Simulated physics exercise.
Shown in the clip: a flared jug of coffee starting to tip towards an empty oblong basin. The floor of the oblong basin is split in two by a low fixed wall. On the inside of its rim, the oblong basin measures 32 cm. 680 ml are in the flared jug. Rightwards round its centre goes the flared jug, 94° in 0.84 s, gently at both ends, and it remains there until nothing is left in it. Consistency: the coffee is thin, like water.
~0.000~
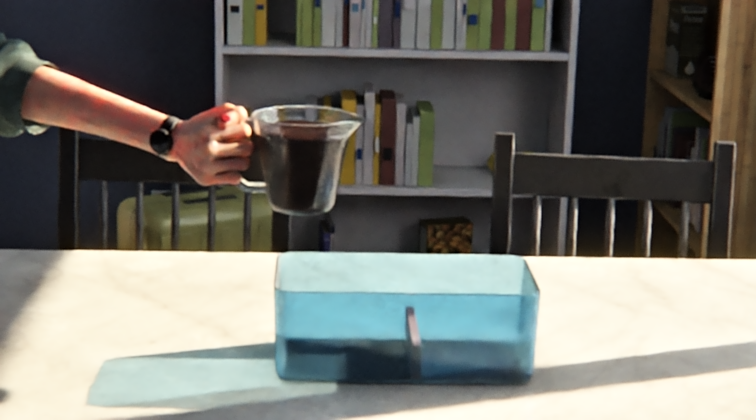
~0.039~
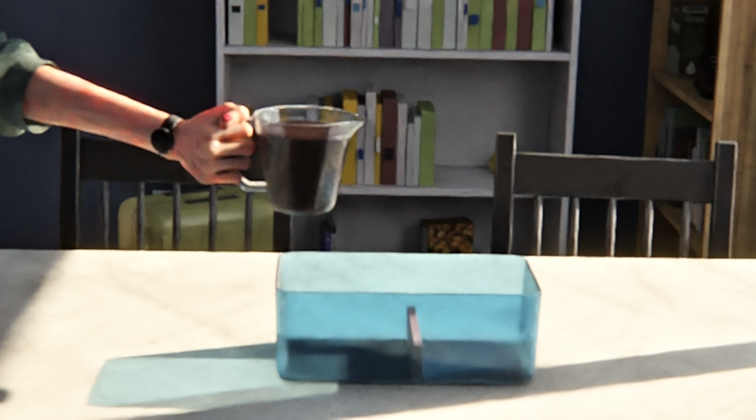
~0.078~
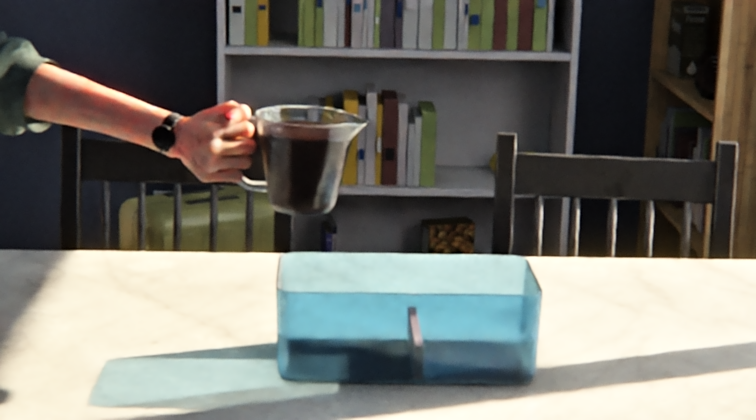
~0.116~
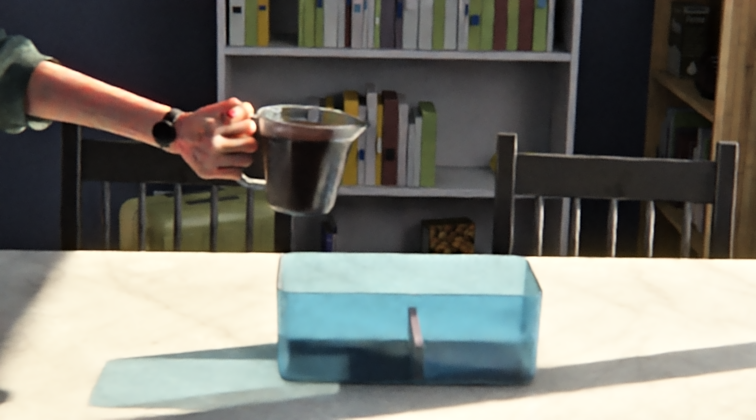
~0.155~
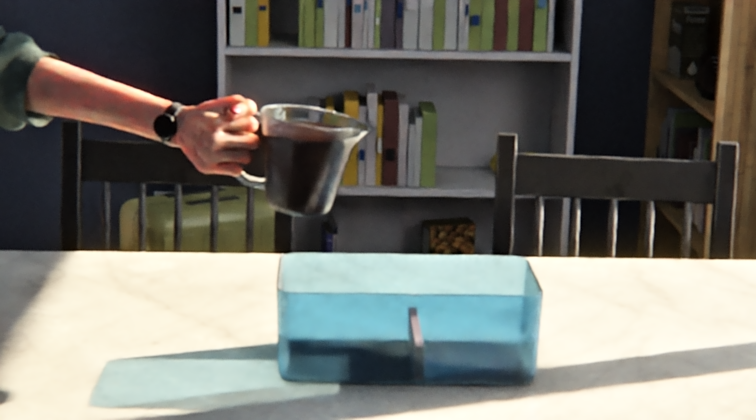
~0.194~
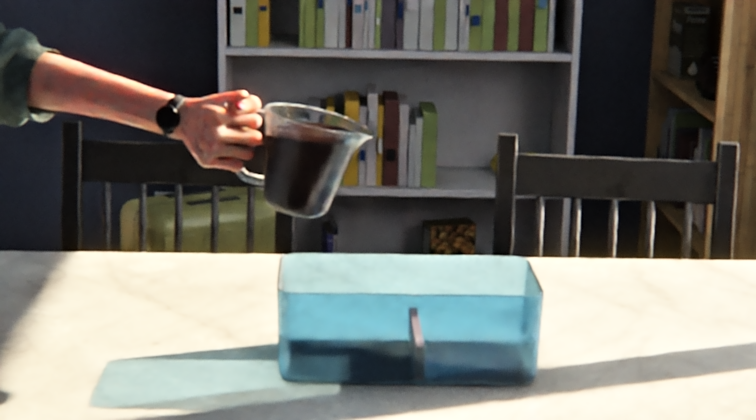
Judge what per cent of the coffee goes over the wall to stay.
45 percent, roughly.
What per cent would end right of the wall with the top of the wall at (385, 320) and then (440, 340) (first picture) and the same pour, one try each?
The first try gives 90 percent and the second 15 percent.
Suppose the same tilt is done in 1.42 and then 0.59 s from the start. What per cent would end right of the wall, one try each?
60 then 35 %.
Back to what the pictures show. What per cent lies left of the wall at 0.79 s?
22 %.
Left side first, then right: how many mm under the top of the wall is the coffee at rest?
On the left it's about 30 mm; on the right, about 30 mm.
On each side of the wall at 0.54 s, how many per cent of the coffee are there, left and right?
Around 1 on the left side and 5 on the right side.
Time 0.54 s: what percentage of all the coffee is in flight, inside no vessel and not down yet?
Around 24 in a hundred.
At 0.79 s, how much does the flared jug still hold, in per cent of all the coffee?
Roughly 22 per cent.
By 0.54 s the tilt is 67° and 71 per cent is still to pour, 1 is left of the wall and 5 right of it.
By 0.79 s the tilt is 93° and 21 per cent is still to pour, 21 is left of the wall and 39 right of it.
By 1.05 s the tilt is 94° and 2 per cent is still to pour, 50 is left of the wall and 45 right of it.
By 1.34 s the tilt is 94° and 0 per cent is still to pour, 54 is left of the wall and 45 right of it.
At rest 54 per cent lies left of the wall, 45 right of it and 1 outside.
